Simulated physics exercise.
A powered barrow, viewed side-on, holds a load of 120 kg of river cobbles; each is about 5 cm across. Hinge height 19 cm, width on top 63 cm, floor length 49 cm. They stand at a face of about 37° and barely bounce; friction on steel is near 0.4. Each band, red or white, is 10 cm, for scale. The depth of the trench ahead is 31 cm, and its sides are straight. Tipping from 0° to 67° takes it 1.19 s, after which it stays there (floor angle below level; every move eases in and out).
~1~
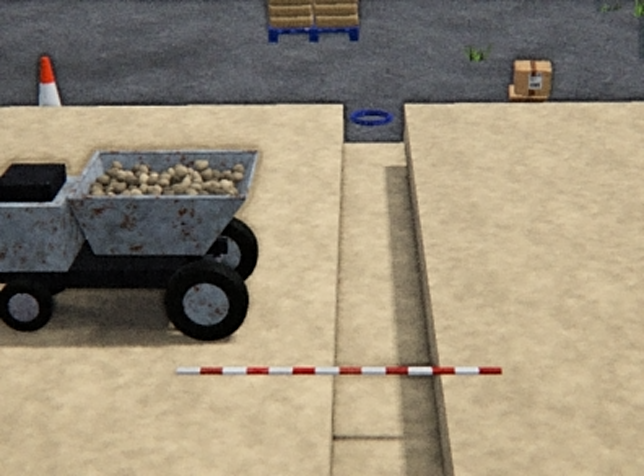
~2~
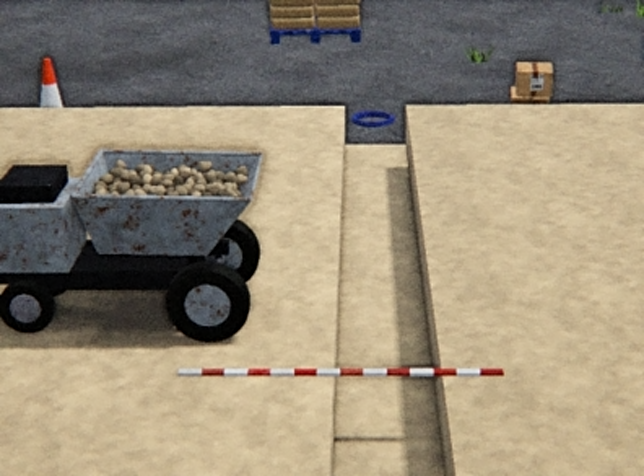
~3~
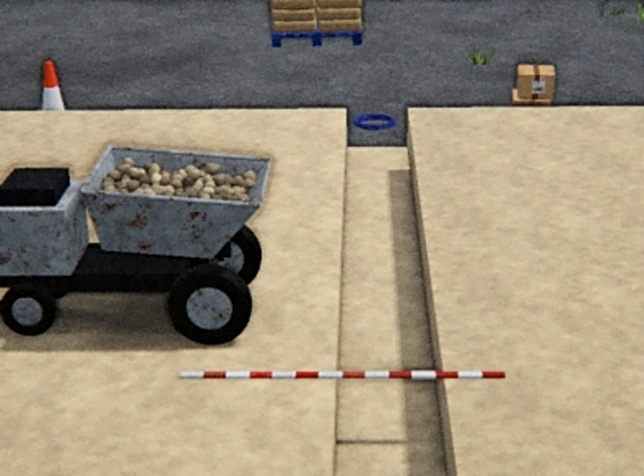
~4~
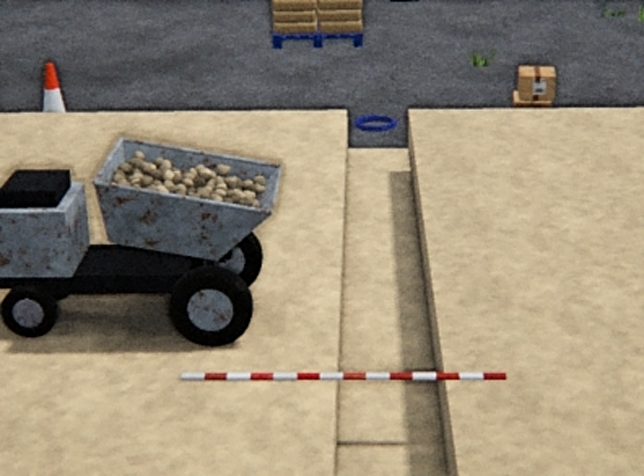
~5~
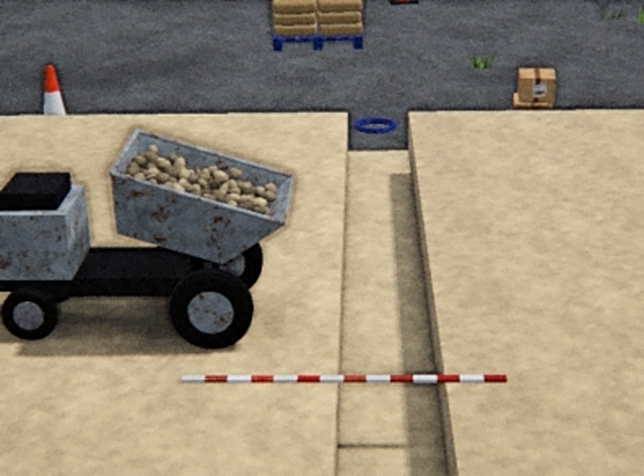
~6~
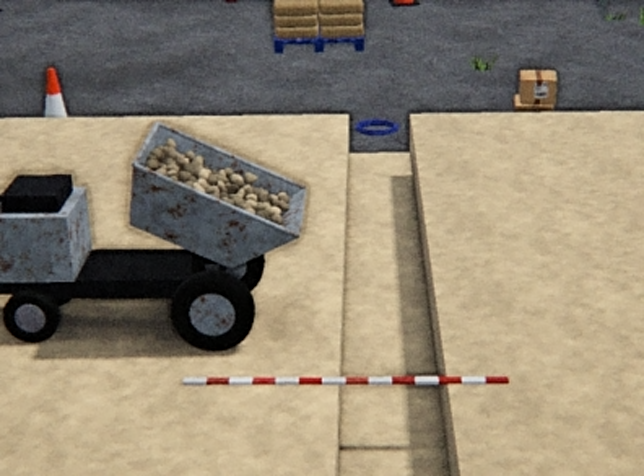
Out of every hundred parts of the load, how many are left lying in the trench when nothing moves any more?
Around 100 in every hundred.
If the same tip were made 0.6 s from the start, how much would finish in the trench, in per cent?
100 %.
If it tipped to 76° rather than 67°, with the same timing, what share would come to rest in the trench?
Then about 100 per cent.
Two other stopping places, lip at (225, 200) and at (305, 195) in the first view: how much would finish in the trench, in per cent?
Roughly 90 in a hundred from the first, 80 in a hundred from the second.
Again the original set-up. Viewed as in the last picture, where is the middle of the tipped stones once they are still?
Resting centre: About (385, 365).
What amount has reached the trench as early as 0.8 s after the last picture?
At that moment: Approx. 30 %.
Then, 0.4 s after the last picture the floor is at 56°, 100 % in the tray; the foremost stones are at (333, 258).
Then, 0.8 s after the last picture the floor is at 67°, 69 % in the tray, 31 % in the trench; the foremost stones are at (428, 377).
Then, 1.1 s after the last picture the floor is at 67°, 39 % in the tray, 61 % in the trench; the foremost stones are at (433, 357).
Then, 3.1 s after the last picture the floor is at 67°, 0 % in the tray, 100 % in the trench; the foremost stones are at (432, 353).
